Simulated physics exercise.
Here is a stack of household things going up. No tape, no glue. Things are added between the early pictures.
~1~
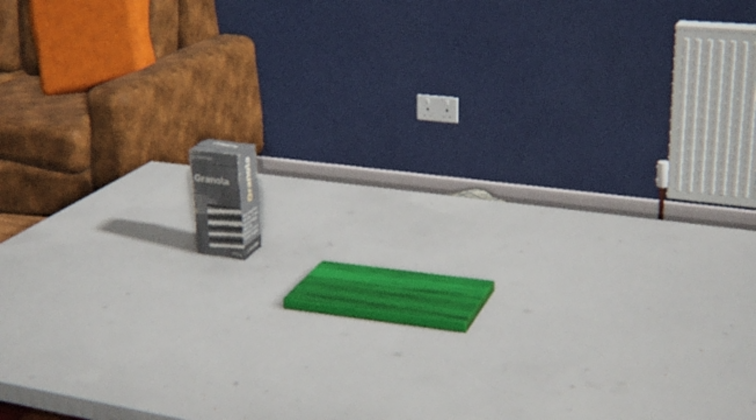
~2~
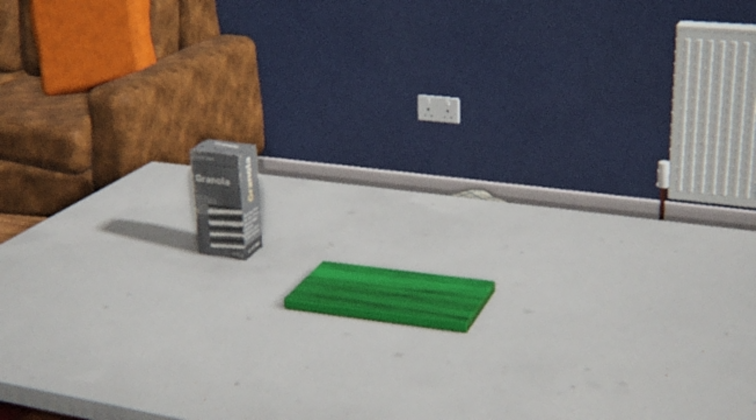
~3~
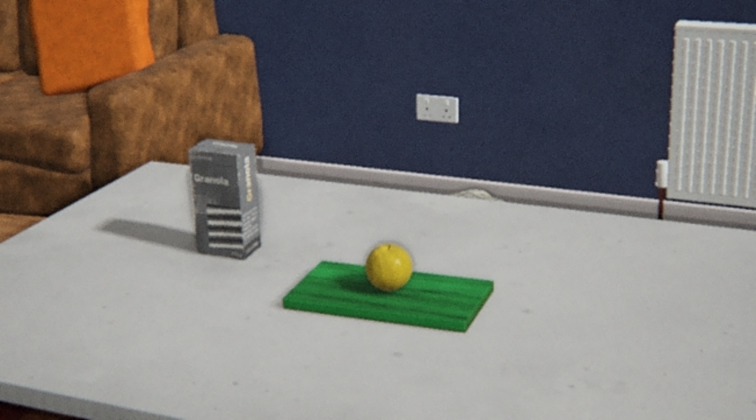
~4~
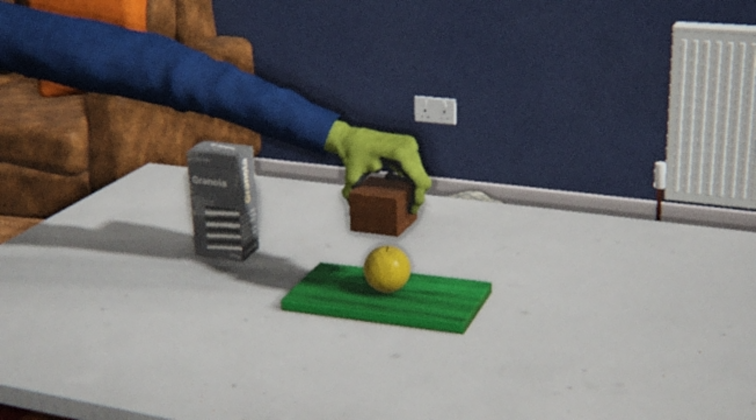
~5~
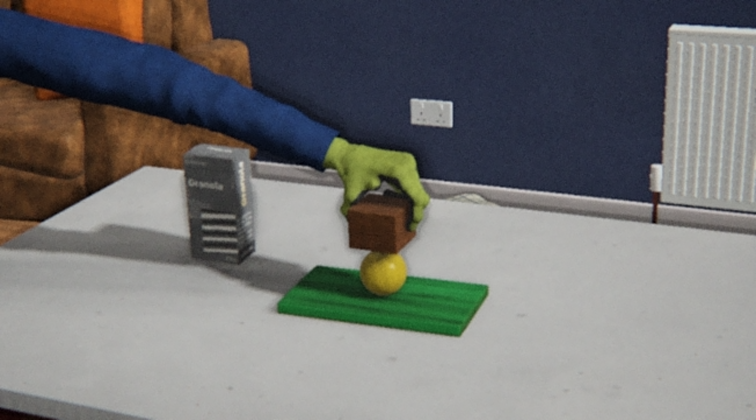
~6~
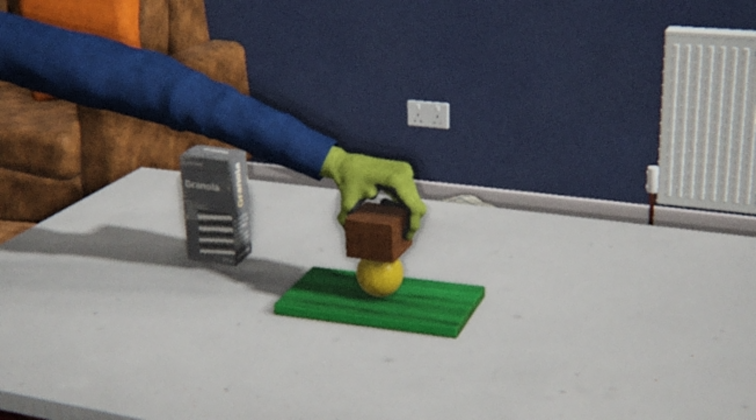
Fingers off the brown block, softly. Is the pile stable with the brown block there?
As it turns out, it gives way.
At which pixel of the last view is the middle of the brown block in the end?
Around (441, 280).
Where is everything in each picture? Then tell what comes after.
In the first picture, the last thing is not in view yet.
In the second picture, the last thing is not in view yet; green board (391, 295).
In the third picture, the last thing is not in view yet; grey carton (226, 199).
The fourth picture shows on its way; brown block (384, 206); yellow apple (387, 269).
The fifth picture shows on its way; brown block (382, 223); green board (384, 299).
The sixth picture shows in place under the hand; brown block (379, 232); grey carton (216, 205).
Then, 0.60 s on from there, brown block turned 33° from how it was put near (401, 238).
Then, 0.70 s on from there, brown block turned 62° from how it was put near (422, 256).
Then, 0.80 s on from there, brown block now fallen.
Then, 1.10 s on from there, things are still on the move.
In the end, fallen, brown block; the other 3 unmoved. At the end, from the last picture's camera, brown block near (441, 280). The pile loses its balance.
